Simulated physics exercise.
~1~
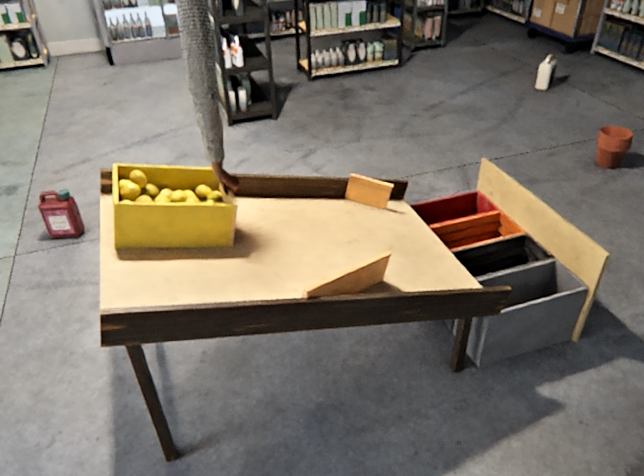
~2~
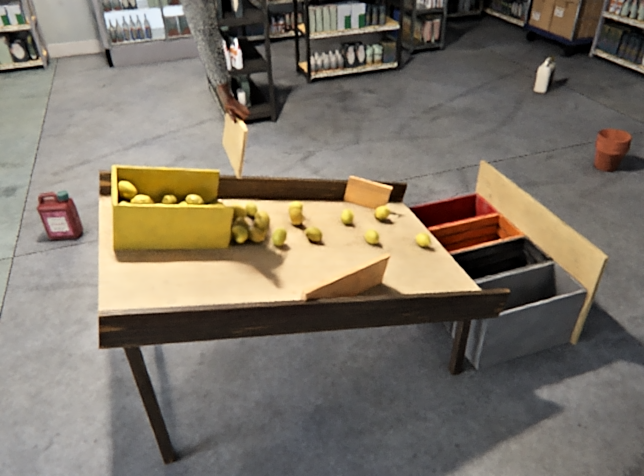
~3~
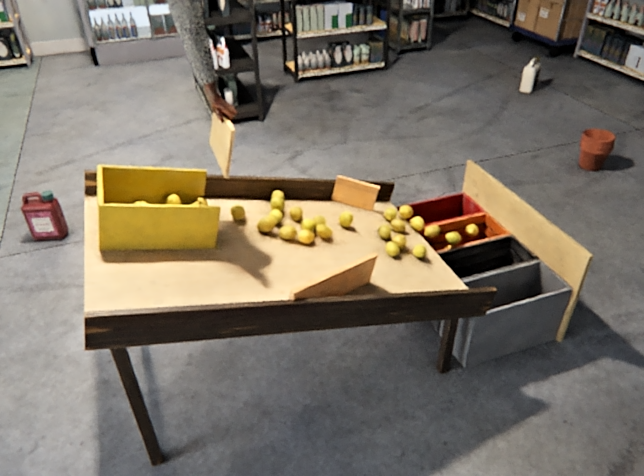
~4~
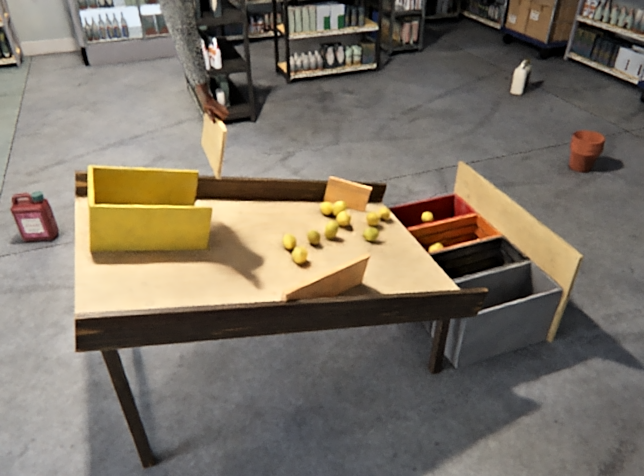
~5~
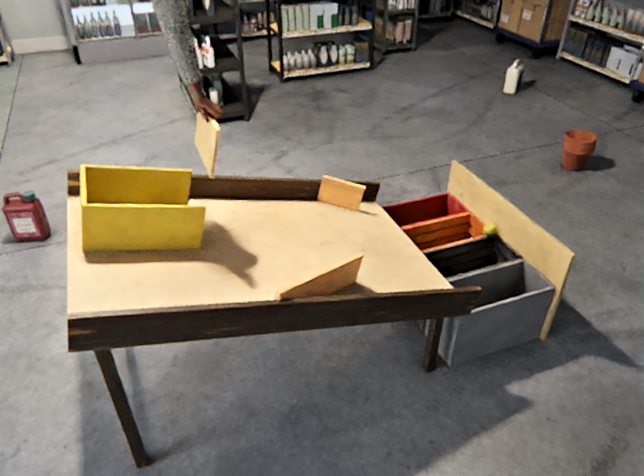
Yellow, lemon-like pieces fill a yellow pen at the upper left of a tan sorting table, seen from above in a grey-floored room with stocked shelves behind. The table slopes right towards red, orange, black and grey containers, with two angled boards in the way. An arm reaching from above lifts the gate from the pen and holds it over the table. The pieces spill out, roll down between the boards and drop off the right edge into the containers. The view pans slightly right as the stream thins, leaving the slope bare and one piece visible near the orange tub.
